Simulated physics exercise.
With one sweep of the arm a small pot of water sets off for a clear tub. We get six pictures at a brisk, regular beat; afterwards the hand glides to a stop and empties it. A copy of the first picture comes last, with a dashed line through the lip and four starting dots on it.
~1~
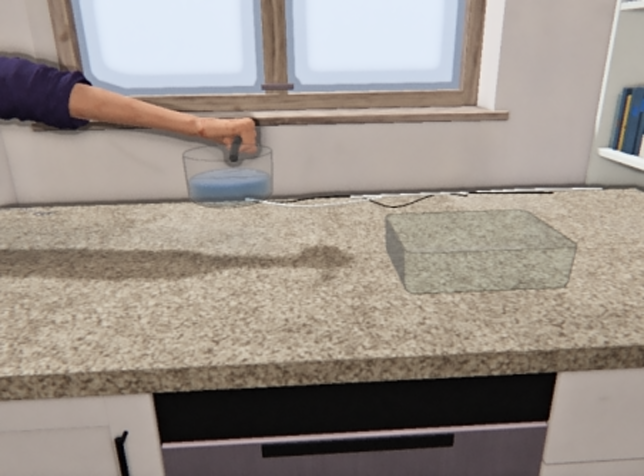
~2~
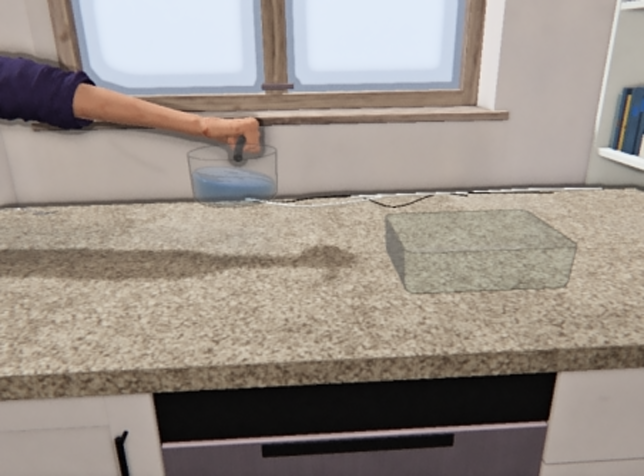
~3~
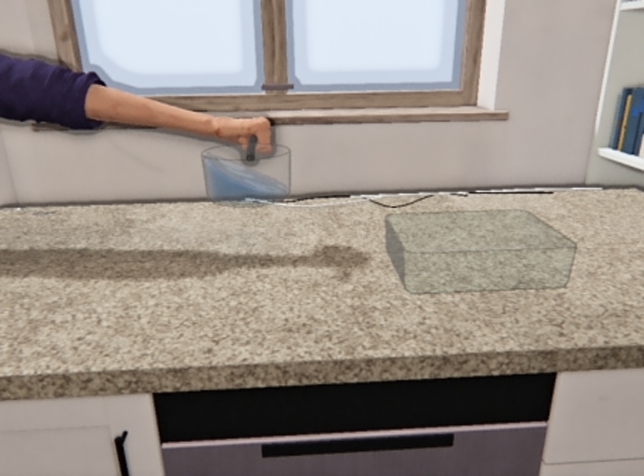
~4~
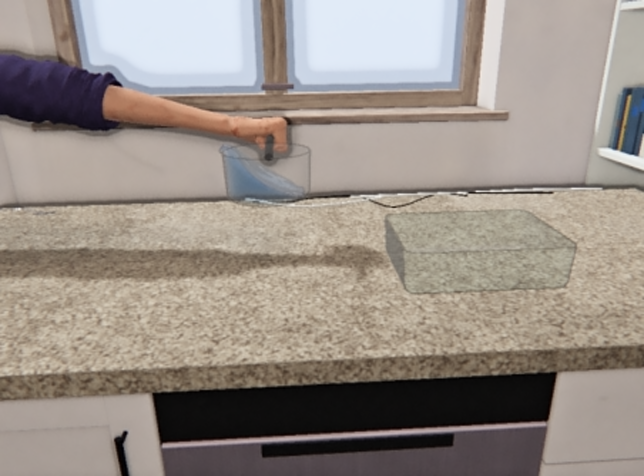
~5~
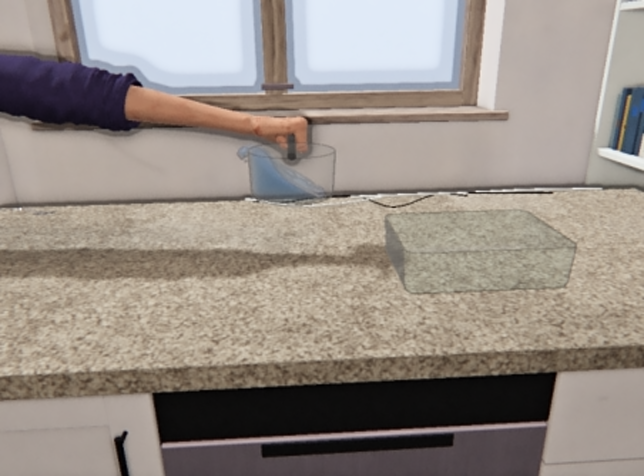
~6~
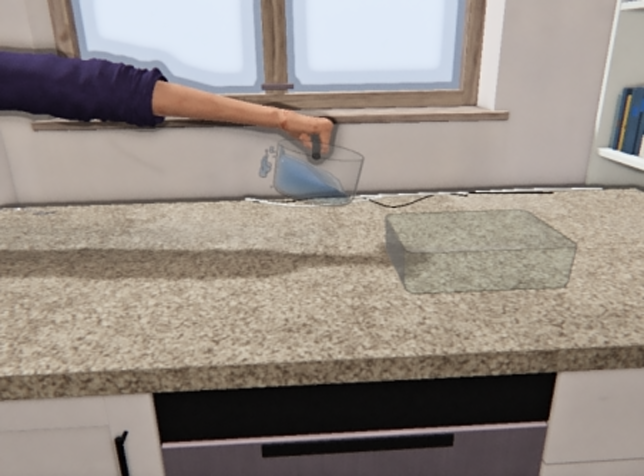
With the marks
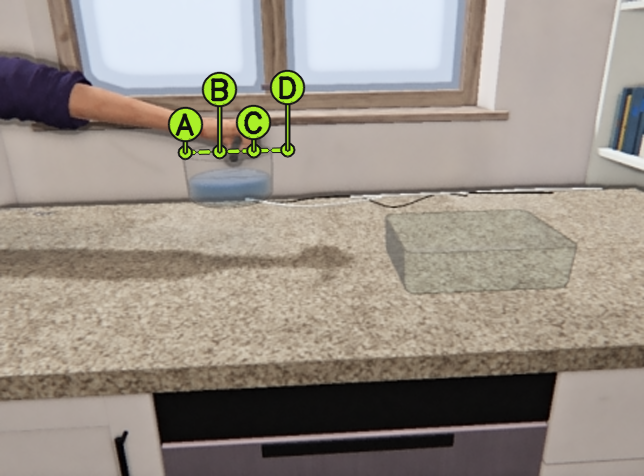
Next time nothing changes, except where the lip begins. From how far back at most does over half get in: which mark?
Place B.
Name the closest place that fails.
The answer is A.
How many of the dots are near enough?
Three of them.
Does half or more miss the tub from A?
Yes.
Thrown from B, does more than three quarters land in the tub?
No, less.
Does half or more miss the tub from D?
No, not at all.
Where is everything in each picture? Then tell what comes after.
Upright, lip at (271, 150); tub from (404, 292) to (566, 285); nothing has left yet, in the first picture.
Upright, lip at (275, 150); nothing has left yet, in the second picture.
Upright, lip at (289, 149); nothing has left yet, in the third picture.
Upright, lip at (309, 149); water is over the rim, down to (231, 151), in the fourth picture.
Upright, lip at (334, 149); water is over the rim, down to (246, 161), in the fifth picture.
Tipped about 11°, lip at (362, 156); water is over the rim, down to (271, 187), in the sixth picture.
On the marked copy, A at (185, 152); B at (219, 151); C at (253, 150); D at (287, 149).
For place A, about 37 % lands in the tub, 58 % falls short and 6 % goes beside or beyond.
For place B, about 62 % lands in the tub, 30 % falls short and 8 % goes beside or beyond.
For place C, about 73 % lands in the tub, 16 % falls short and 11 % goes beside or beyond.
For place D, about 85 % lands in the tub, 5 % falls short and 10 % goes beside or beyond.
